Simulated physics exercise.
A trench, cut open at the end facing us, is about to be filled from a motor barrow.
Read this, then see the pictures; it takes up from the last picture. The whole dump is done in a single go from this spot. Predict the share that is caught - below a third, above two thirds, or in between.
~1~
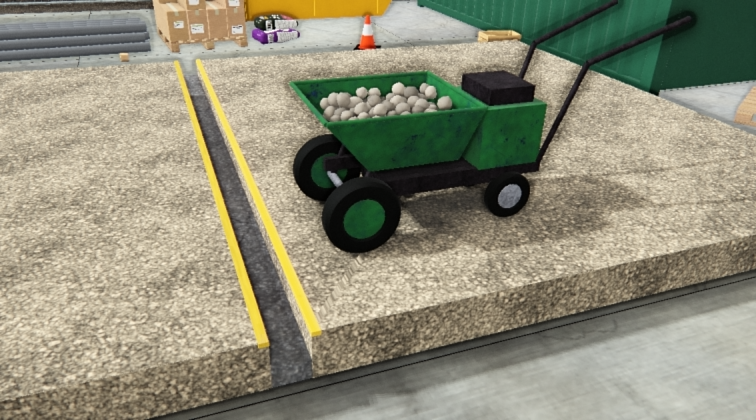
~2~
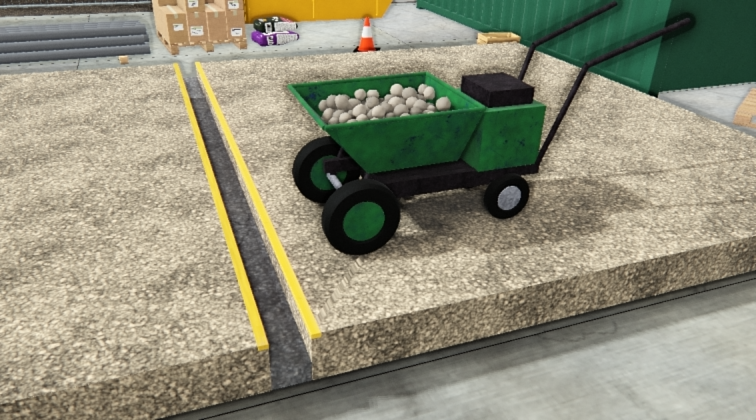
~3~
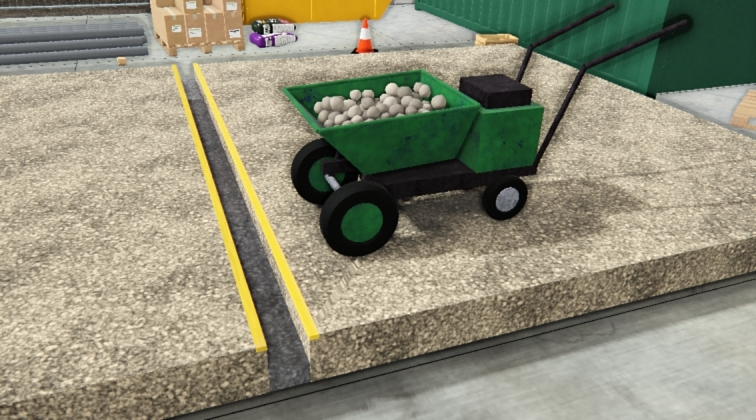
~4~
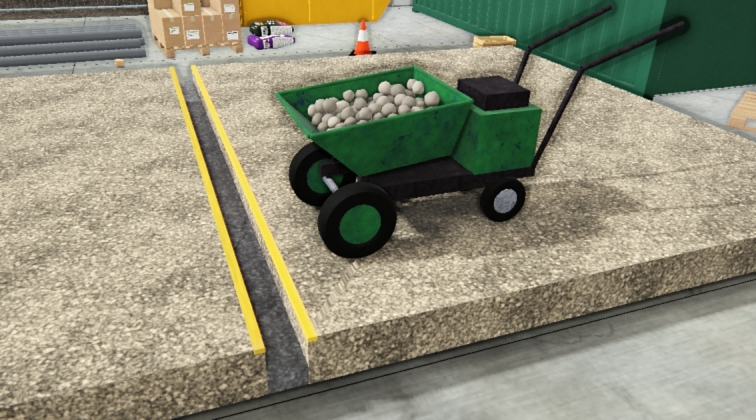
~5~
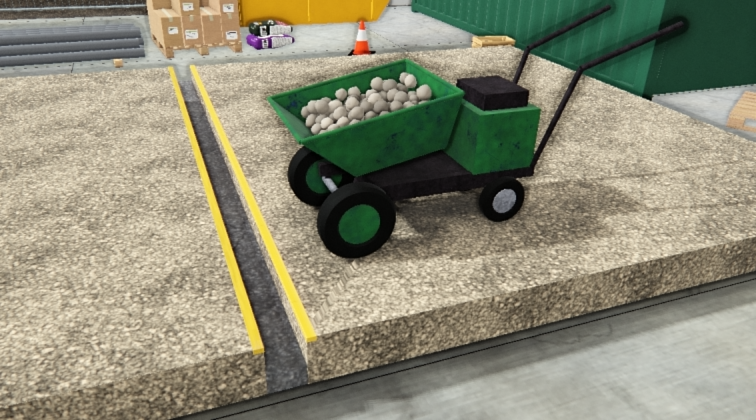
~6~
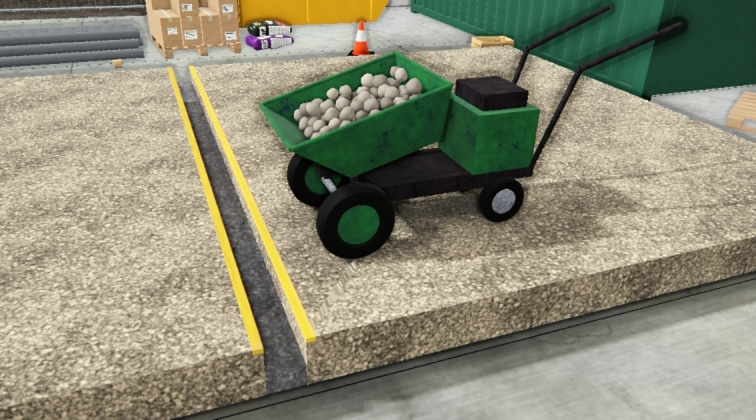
The share caught is below a third.
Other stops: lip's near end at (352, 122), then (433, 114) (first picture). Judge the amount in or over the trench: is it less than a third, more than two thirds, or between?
At the first place the middle third, at the second under a third.
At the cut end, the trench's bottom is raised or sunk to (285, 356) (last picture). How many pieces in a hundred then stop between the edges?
It comes out near 10 percent.
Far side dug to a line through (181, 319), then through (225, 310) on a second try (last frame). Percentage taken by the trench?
About 100 and 50 per cent.
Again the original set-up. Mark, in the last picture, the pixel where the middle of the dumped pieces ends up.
I'd say the middle ends up at about (190, 242).
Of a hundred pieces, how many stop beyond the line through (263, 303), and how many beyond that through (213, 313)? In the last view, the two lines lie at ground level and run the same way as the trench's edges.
Estimate: 80 %, then 50 %.
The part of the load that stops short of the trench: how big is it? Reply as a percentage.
About 0 per cent.
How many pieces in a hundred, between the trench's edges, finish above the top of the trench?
My estimate would be close to 5 per cent.
Shortly afterwards, skip tipped steeply; the whole lot in the skip.
Next, skip tipped right over; near two thirds in the skip; only a few in or heaped over the trench; near a third beyond it; only a few falling.
Some moments later, skip tipped right over; near a quarter in the skip; a little in or heaped over the trench; the bulk beyond it.
In the end, skip tipped right over; near a quarter in the skip; a little in or heaped over the trench; near two thirds beyond it.
